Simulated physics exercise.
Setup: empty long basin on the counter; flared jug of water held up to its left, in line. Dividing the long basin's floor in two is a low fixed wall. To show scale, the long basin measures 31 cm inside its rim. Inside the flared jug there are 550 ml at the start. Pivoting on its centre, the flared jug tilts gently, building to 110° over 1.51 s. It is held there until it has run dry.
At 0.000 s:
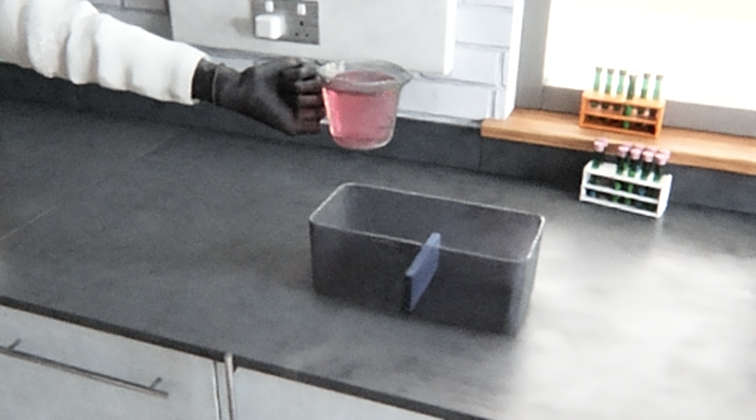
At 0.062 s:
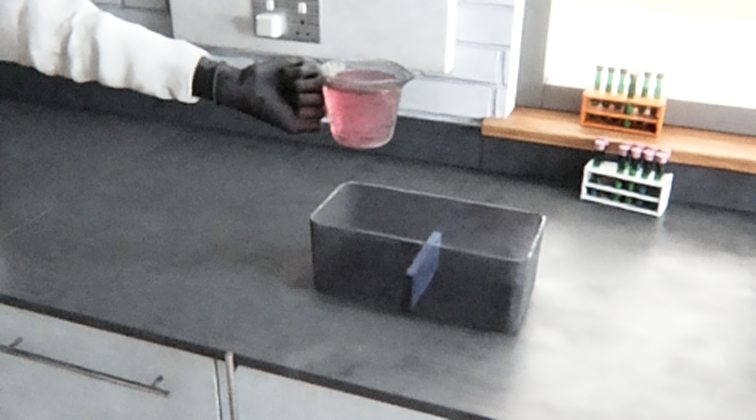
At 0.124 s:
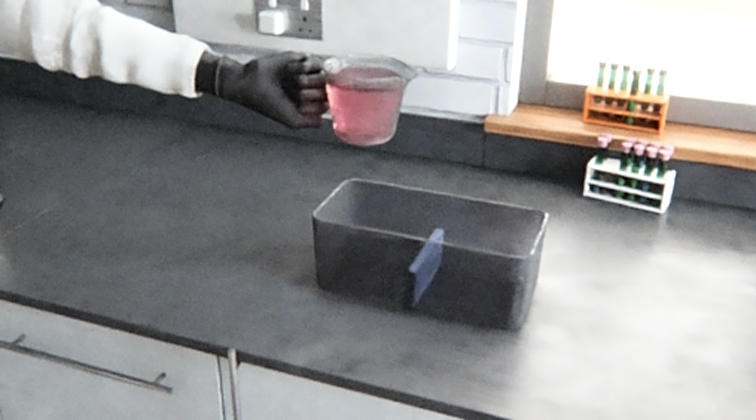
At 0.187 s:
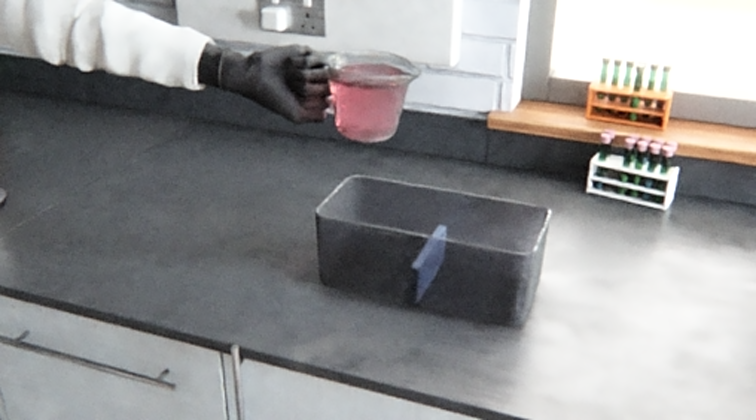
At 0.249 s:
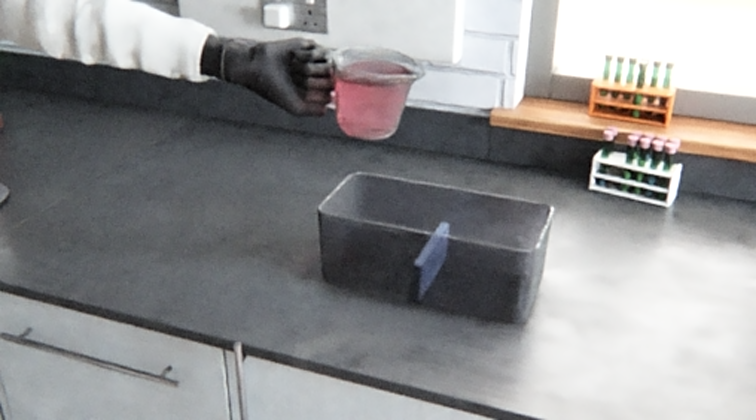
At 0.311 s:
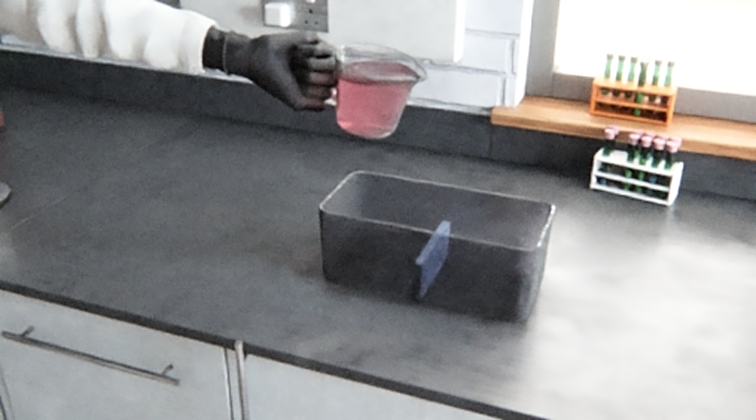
A clear flared jug of pink liquid, held up by a black-gloved hand in a white sleeve, hangs over a dark kitchen counter seen from slightly above. Below it to the right sits an empty dark long basin with a small blue upright piece, and racks of green tubes stand at the right near the window. The jug gently tilts rightward as the view shifts slightly.
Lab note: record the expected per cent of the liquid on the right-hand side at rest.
Expected right-hand share: 86 per cent.
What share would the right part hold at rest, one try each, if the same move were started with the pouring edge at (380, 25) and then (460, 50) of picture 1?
I'd say 65 percent on the first go, 90 percent on the next.
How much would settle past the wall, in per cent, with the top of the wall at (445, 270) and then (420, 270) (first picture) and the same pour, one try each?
Result: 65 per cent, then 85 per cent.
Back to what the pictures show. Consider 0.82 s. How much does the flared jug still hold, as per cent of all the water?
About 66 percent.
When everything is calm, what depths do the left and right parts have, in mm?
Left part about 4 mm deep, right part about 24 mm deep.
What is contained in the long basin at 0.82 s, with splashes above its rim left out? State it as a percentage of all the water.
Near 12 in a hundred.
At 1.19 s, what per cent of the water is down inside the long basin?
78 %, more or less.
Then, 0.82 s in, the tilt is 63° and 66 per cent is still to pour, 0 is left of the wall and 13 right of it.
Then, 1.19 s in, the tilt is 99° and 10 per cent is still to pour, 1 is left of the wall and 76 right of it.
Then, 1.59 s in, the tilt is 110° and 0 per cent is still to pour, 13 is left of the wall and 86 right of it.
Then, 2.01 s in, the tilt is 110° and 0 per cent is still to pour, 13 is left of the wall and 86 right of it.
Finally, 13 per cent lies left of the wall, 86 right of it and 1 outside.
